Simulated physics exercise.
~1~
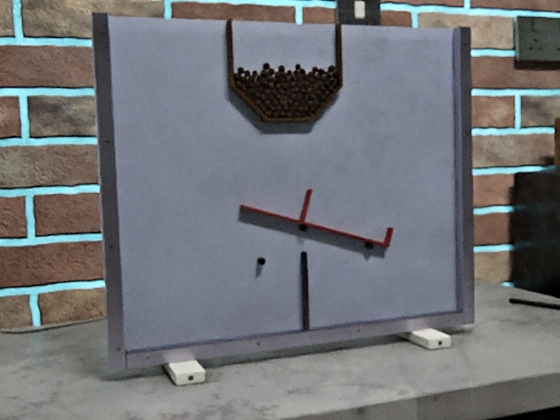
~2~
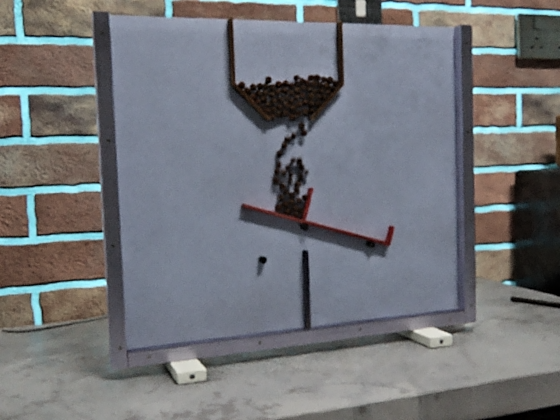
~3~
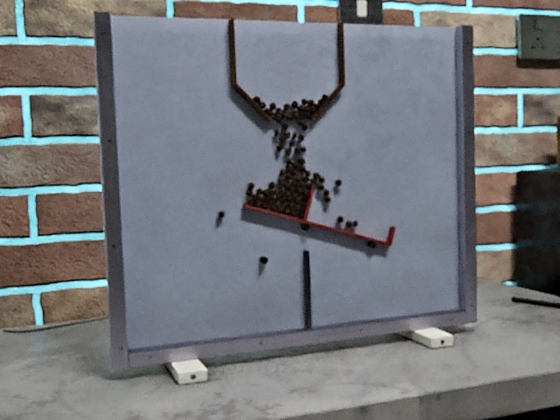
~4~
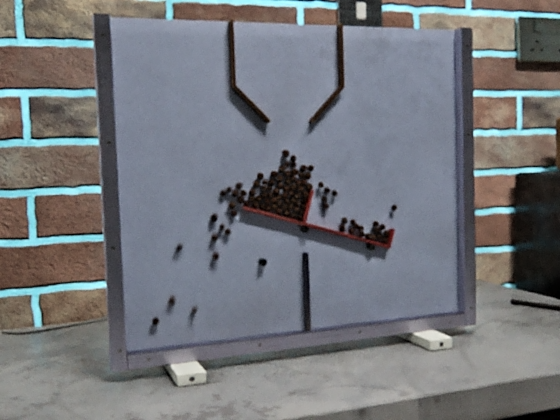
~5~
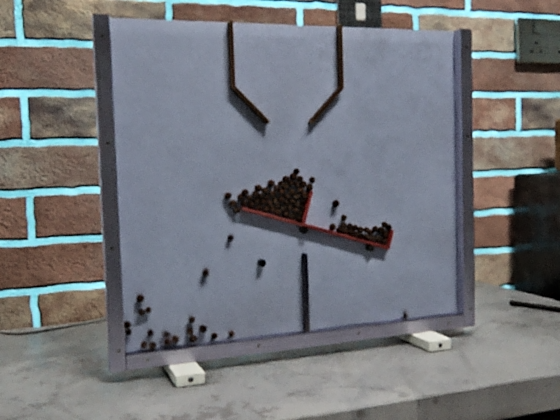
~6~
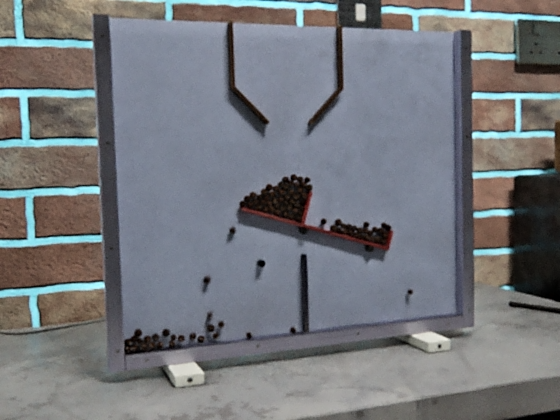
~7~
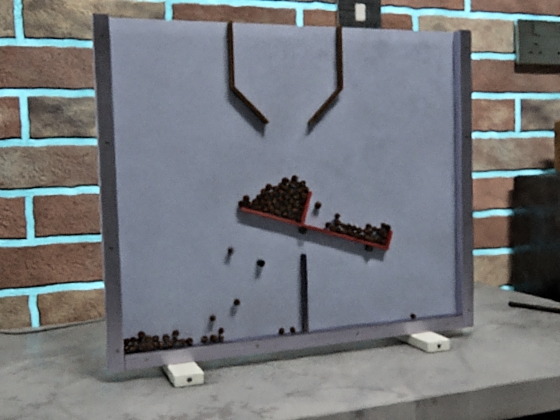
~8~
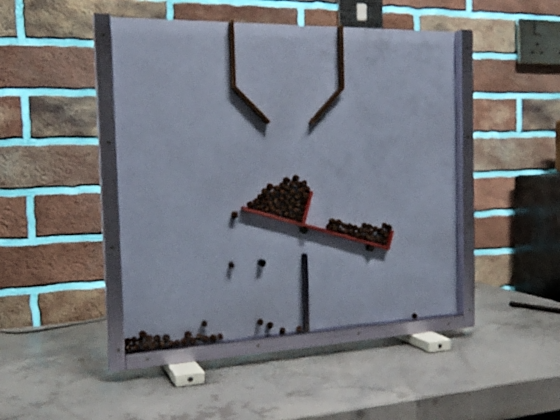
Dark beads drop onto a tilted red tray, where most stay while some spill left.
